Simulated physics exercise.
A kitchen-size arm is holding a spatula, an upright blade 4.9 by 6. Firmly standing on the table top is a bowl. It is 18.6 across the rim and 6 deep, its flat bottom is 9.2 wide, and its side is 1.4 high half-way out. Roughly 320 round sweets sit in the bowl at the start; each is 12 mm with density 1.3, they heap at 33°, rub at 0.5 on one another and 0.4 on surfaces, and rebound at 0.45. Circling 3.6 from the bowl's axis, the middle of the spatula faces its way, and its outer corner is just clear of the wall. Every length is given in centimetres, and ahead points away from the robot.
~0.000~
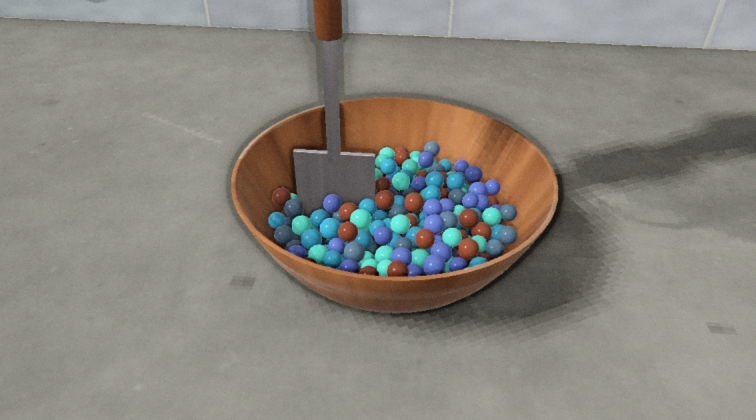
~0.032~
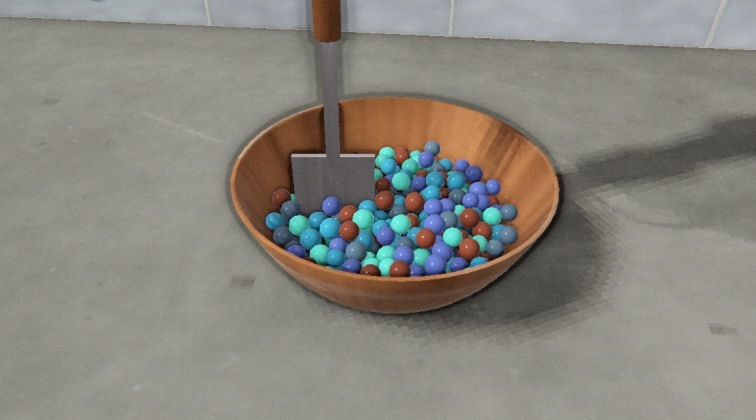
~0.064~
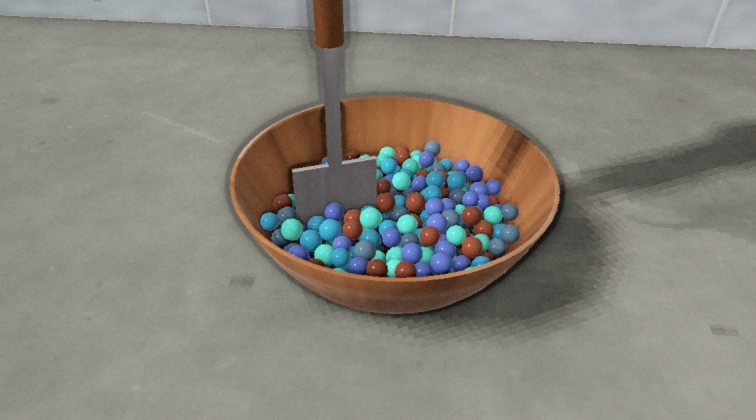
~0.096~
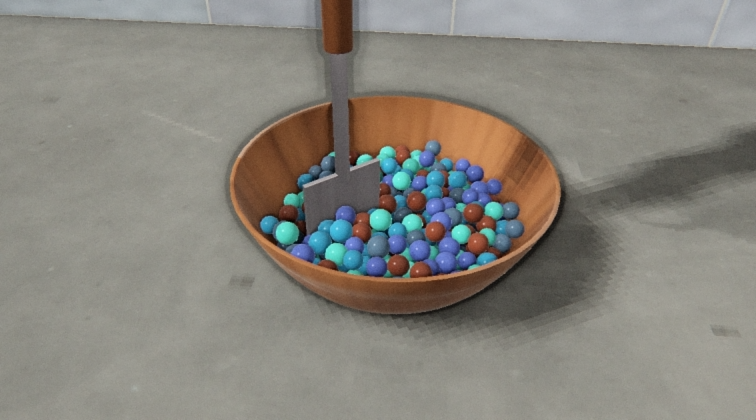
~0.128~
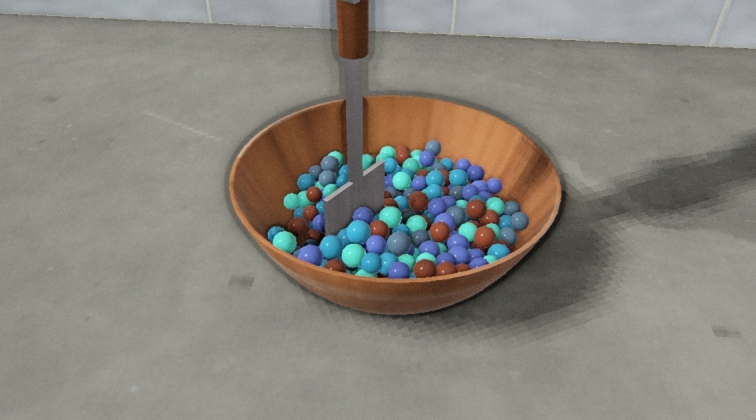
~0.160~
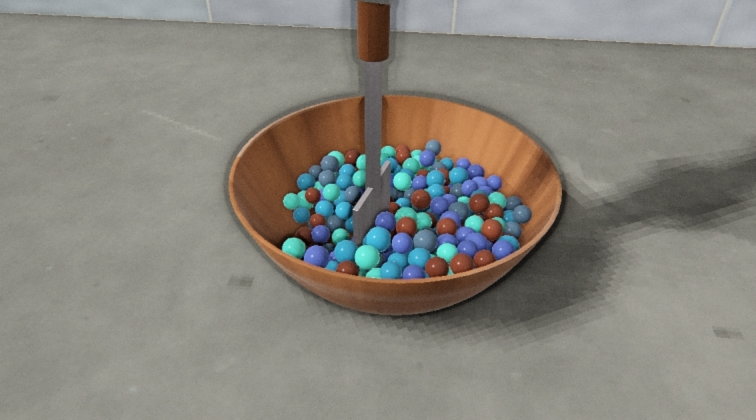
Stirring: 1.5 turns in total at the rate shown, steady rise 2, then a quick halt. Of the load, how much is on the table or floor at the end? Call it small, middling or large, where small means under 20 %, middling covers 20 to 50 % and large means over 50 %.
I would call it small.
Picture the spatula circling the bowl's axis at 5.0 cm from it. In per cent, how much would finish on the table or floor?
Around 15 in a hundred, in that case.
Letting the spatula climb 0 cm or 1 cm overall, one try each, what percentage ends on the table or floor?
Try one: Around 15 %; try two: Around 10 %.
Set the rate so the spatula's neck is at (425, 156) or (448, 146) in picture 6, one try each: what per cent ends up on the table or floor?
So, roughly 25 percent the first time and 40 percent the second.
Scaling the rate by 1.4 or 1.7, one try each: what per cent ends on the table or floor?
20 % and 35 %.
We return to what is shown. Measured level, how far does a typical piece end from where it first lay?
7 centimetres.
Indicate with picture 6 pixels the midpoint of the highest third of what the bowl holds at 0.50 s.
I'd point to somewhere close to (389, 133).
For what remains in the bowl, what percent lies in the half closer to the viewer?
I'd put it at roughly 50 per cent.
After 0.50 s, 257° round, highest piece 8 above the table; 300 in the bowl, 13 on the table or floor, 8 in flight or on the tool.
After 0.83 s, 78° round, highest piece 8 above the table; 288 in the bowl, 33 on the table or floor.
After 1.20 s, 180° round, highest piece 6 above the table; 285 in the bowl, 36 on the table or floor.
After 1.90 s, 180° round, highest piece 6 above the table; 285 in the bowl, 36 on the table or floor.
At rest, 285 in the bowl, 36 on the table or floor. That is 11 % on the table or floor.
